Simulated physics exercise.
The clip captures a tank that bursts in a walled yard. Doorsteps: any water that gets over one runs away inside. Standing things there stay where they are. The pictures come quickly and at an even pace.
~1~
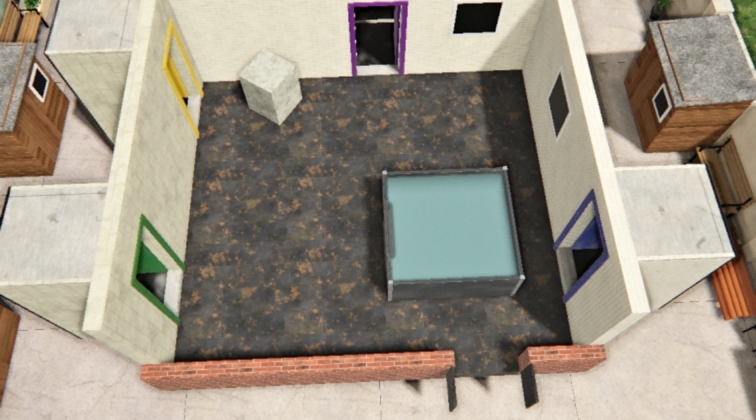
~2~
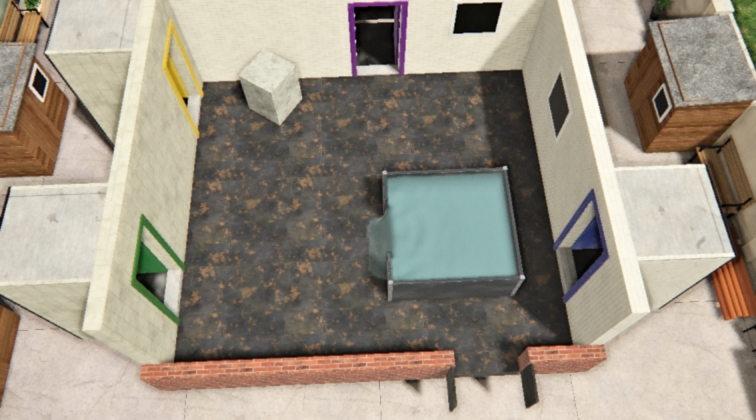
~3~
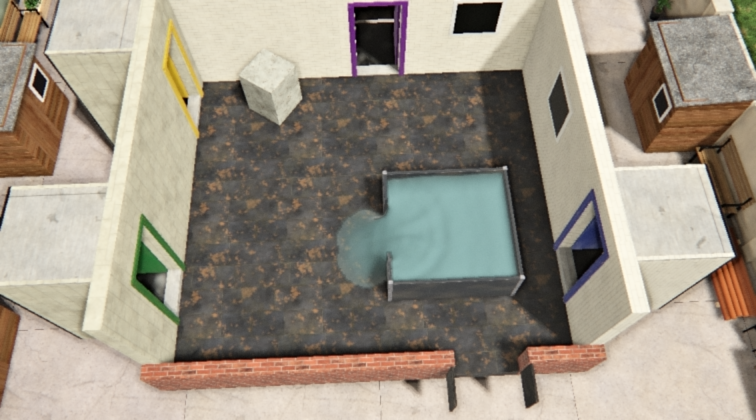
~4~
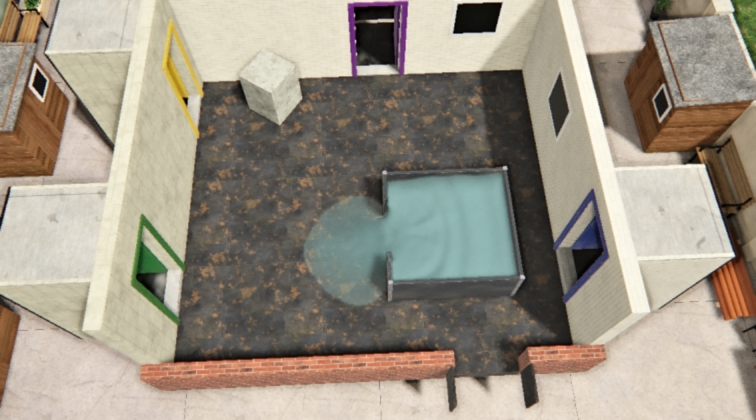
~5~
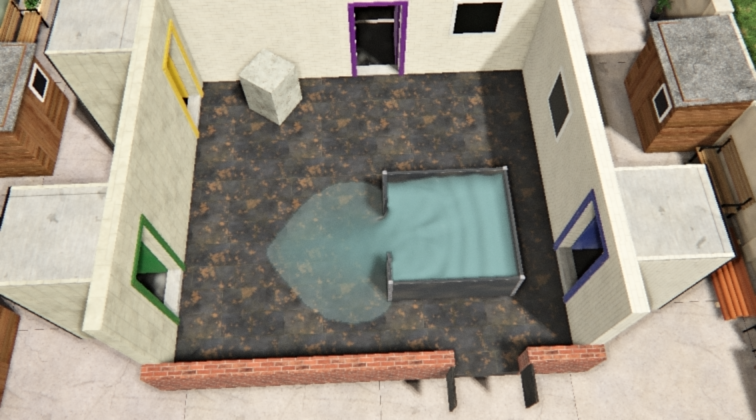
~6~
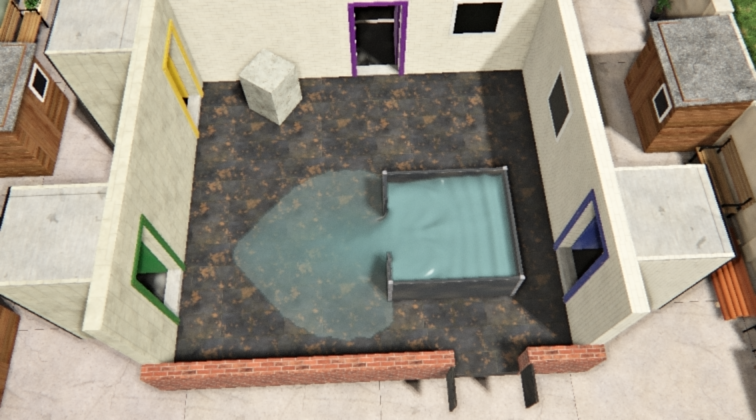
Pale blue-green water, at first still in an open dark-edged tank right of centre, pours from the tank's left side and spreads leftward across the mottled dark floor in a widening, rounded sheet that grows pointed. The walled yard is seen from high above by an unmoving camera. Yellow and green openings stand left, purple at the back, blue right, with a pale block back left and low brick in front.
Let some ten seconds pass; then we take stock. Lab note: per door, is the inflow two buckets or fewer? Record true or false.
Green door false; blue door true; purple door true; yellow door false.
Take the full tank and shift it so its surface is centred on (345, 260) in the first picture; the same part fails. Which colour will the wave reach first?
Note: The door marked green.
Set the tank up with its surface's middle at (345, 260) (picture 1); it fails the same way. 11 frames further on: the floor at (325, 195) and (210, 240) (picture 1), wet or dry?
Point 1: Not wet; point 2: Soaked through.
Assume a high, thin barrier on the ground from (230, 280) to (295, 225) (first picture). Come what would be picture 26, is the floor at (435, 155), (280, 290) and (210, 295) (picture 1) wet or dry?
Results in order: Bone-dry / swamped / swamped.
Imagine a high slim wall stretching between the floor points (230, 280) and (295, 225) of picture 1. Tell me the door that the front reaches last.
Final one: The blue door.
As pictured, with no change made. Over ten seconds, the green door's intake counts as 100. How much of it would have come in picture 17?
Estimate: Some 35 per cent.
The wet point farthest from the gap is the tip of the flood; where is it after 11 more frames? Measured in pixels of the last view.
I'd say at around (203, 91).
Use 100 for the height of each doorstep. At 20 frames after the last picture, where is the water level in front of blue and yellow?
Some 0 percent and then some 140 percent.
A moment on, water covers 40 % of the floor; the green door under two buckets in, the blue door not reached, the purple door not reached, the yellow door not reached.
Next, water covers 45 % of the floor; the green door over two buckets in, the blue door not reached, the purple door not reached, the yellow door wet at the sill, nothing in.
Then, water covers 50 % of the floor; the green door far over two buckets in, the blue door not reached, the purple door not reached, the yellow door under two buckets in.
Later, water covers 65 % of the floor; the green door far over two buckets in, the blue door not reached, the purple door wet at the sill, nothing in, the yellow door far over two buckets in.
In the end, water covers 100 % of the floor; the green door far over two buckets in, the blue door wet at the sill, nothing in, the purple door wet at the sill, nothing in, the yellow door far over two buckets in.
